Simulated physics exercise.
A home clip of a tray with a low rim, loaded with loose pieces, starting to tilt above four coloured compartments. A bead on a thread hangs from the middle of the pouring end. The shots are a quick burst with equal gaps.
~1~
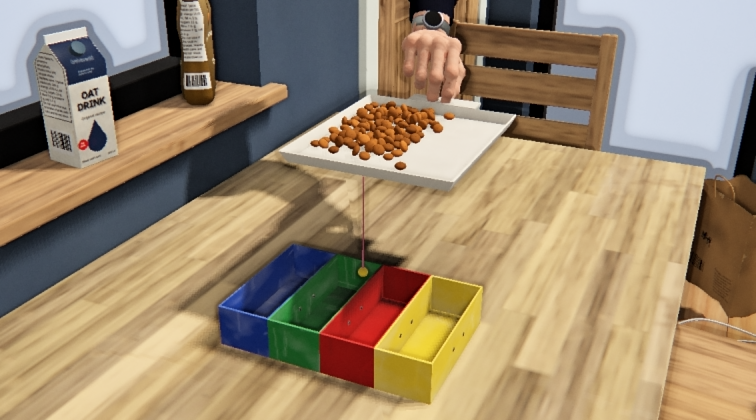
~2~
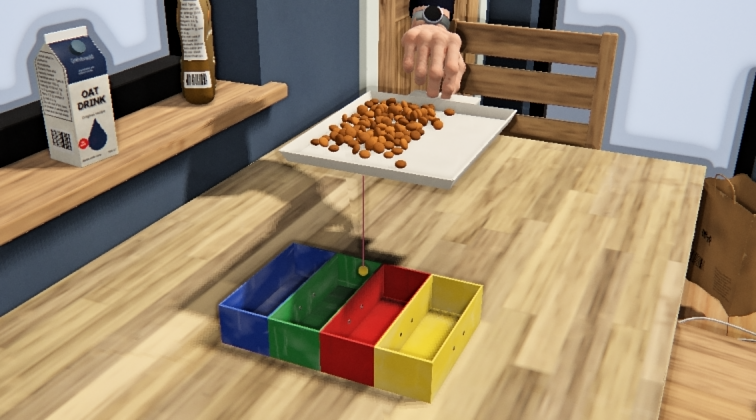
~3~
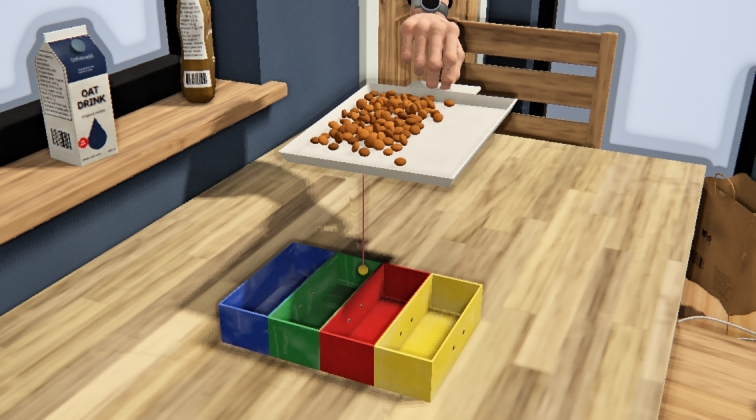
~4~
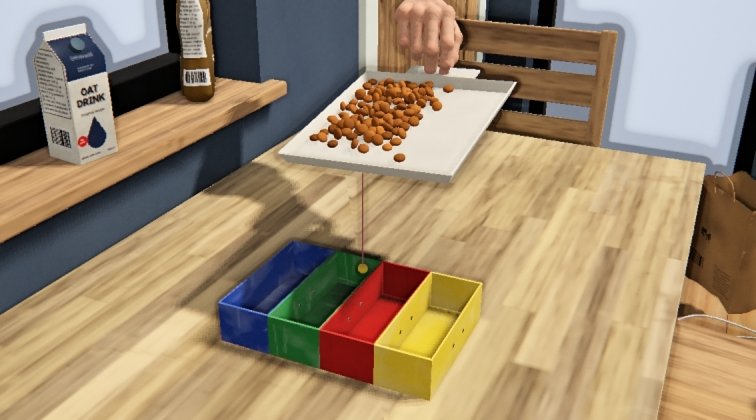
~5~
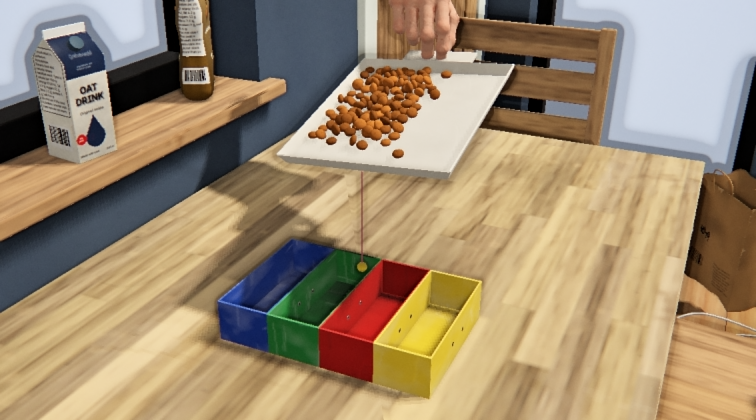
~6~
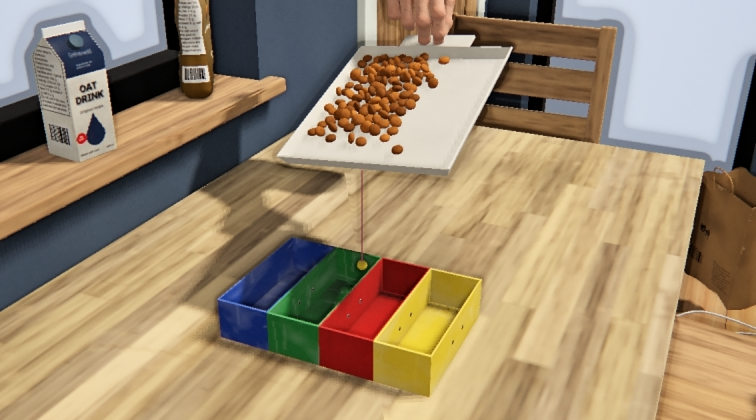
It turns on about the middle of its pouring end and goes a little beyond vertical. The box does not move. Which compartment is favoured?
The blue one ends fullest.
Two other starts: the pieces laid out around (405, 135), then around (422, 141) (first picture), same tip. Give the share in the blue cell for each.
In turn 50 and 50 in a hundred.
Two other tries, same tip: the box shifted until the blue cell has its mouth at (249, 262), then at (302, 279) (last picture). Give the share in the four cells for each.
The first gives 100 %, the second 50 %.
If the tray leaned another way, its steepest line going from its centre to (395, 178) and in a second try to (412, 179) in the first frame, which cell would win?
In turn: That yellow cell; yellow.
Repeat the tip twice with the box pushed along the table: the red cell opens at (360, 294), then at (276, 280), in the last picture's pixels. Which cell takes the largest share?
At the first place the blue cell, at the second red.
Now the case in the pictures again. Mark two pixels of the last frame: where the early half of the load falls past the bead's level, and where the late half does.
First near (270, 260), later near (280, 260).
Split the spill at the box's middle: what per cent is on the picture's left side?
Close to 100 per cent.
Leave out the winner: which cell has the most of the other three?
It is the green one.
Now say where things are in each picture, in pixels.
The first frame shows corners of the pouring end at (287, 150) and (449, 178), level; middle of the load at (386, 125), bits of cat kibble; bead on its thread at (363, 272); blue cell at (244, 328); green cell at (294, 342); red cell at (347, 356); yellow cell at (403, 372).
The second frame shows corners of the pouring end at (287, 149) and (449, 177), level; middle of the load at (386, 122).
The third frame shows corners of the pouring end at (287, 150) and (449, 175), tipped barely, lowest at the left corner; middle of the load at (386, 117).
The fourth frame shows corners of the pouring end at (286, 151) and (447, 171), tipped a little, lowest at the left corner; middle of the load at (384, 107).
The fifth frame shows corners of the pouring end at (285, 152) and (446, 168), tipped a little, lowest at the left corner; middle of the load at (382, 98).
The sixth frame shows corners of the pouring end at (284, 153) and (445, 164), tipped clearly, lowest at the left corner; middle of the load at (380, 89); blue cell at (244, 321); green cell at (294, 335); red cell at (346, 349); yellow cell at (402, 365).
Soon, tray tipped steeply; about two thirds on the tray; a small part in the blue cell; a stray few in the green cell; about a quarter falling or outside the box.
A while on, tray tipped past a quarter turn; about two thirds in the blue cell; about a quarter in the green cell; about a quarter falling or outside the box.
Towards the end, tray tipped past a quarter turn; about two thirds in the blue cell; about a quarter in the green cell; a small part falling or outside the box.
Finally, tray tipped past a quarter turn; about two thirds in the blue cell; about a quarter in the green cell; none in the yellow cell; none in the red cell; a small part outside the box.
